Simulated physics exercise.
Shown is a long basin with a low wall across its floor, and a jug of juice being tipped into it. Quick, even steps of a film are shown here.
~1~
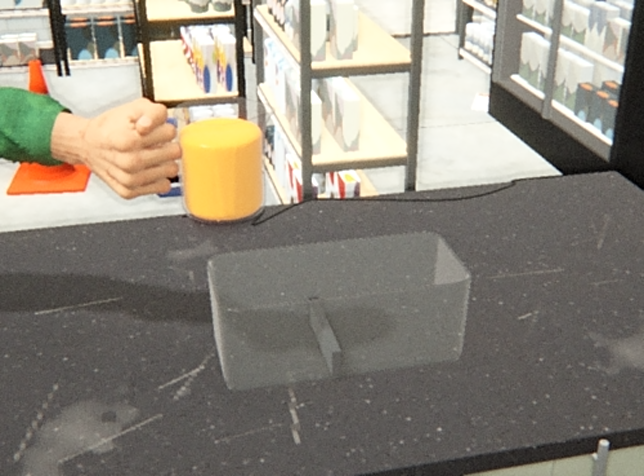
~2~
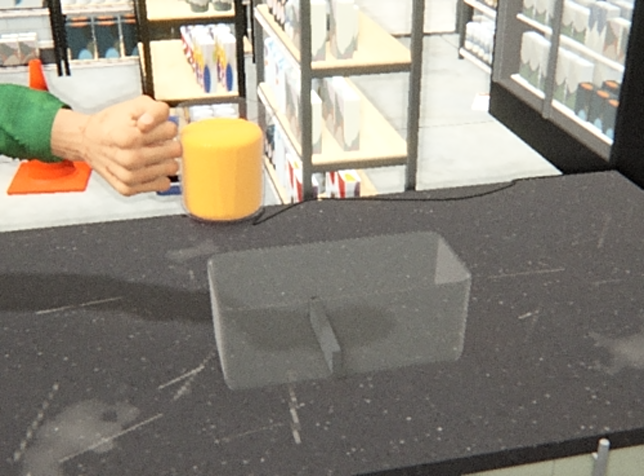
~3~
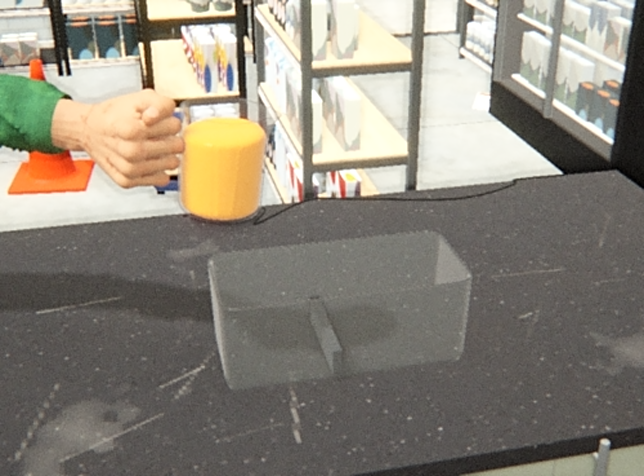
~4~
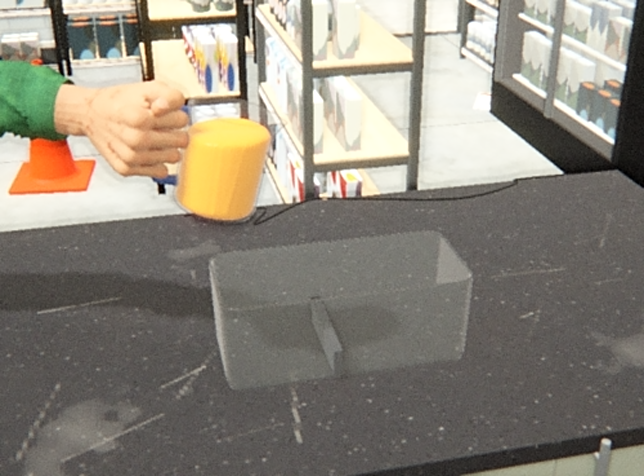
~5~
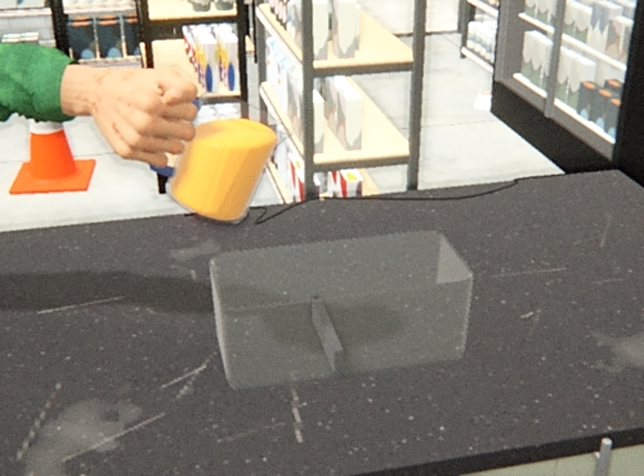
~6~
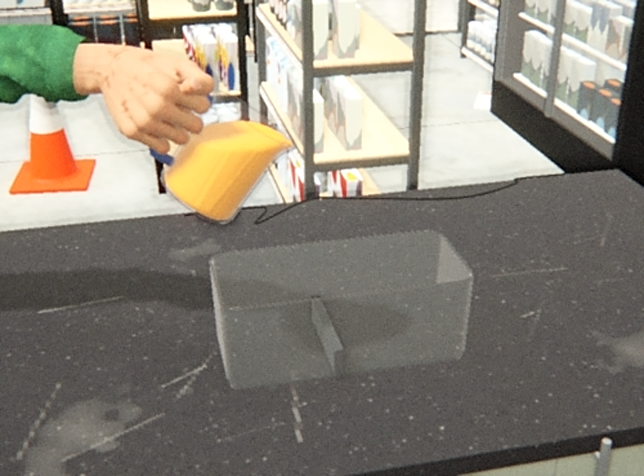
A hand in a green sleeve holding a yellow-orange jug upright, then tilting it rightward above a clear, low-walled basin on a dark counter.
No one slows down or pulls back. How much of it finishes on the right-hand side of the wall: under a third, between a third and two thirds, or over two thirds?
The centre band.
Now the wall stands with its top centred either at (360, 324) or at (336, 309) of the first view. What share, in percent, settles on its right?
First try 10 per cent, second try 25 per cent.
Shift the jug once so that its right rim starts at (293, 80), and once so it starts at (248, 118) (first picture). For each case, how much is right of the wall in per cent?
Start one gives some 85 %, start two some 15 %.
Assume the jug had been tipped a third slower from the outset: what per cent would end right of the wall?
I'd estimate about 70 percent ends up there.
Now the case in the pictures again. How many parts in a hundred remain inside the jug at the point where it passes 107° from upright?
Amount still in: Approx. 50 %.
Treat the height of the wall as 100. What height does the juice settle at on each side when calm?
The left side sits at 40 per cent and the right side at 40.
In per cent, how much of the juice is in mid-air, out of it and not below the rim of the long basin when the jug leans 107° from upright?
Estimate: 30 per cent, roughly.
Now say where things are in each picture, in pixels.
It leans 0°; its right rim is at (275, 108); the juice meets the walls at (178, 133) and (260, 127); the long basin's rim runs from (213, 284) to (454, 256); the wall's top is at (325, 325), in the first frame.
It leans 2°; its right rim is at (277, 109); the juice meets the walls at (179, 133) and (261, 127), in the second frame.
It leans 7°; its right rim is at (282, 113); the juice meets the walls at (182, 132) and (264, 127), in the third frame.
It leans 14°; its right rim is at (288, 121); the juice meets the walls at (186, 133) and (270, 129), in the fourth frame.
It leans 25°; its right rim is at (293, 132); the juice meets the walls at (183, 145) and (278, 131), in the fifth frame.
It leans 37°; its right rim is at (296, 147); the juice meets the walls at (175, 154) and (287, 135), in the sixth frame.
A moment on, the jug is tipped right over and 51 per cent is still to pour, 1 is left of the wall and 16 right of it.
Next, the jug is tipped right over and 6 per cent is still to pour, 32 is left of the wall and 51 right of it.
Then the jug is tipped right over and 0 per cent is still to pour, 44 is left of the wall and 53 right of it.
Later the jug is tipped right over and 0 per cent is still to pour, 43 is left of the wall and 54 right of it.
In the end 43 per cent lies left of the wall, 54 right of it and 3 outside.
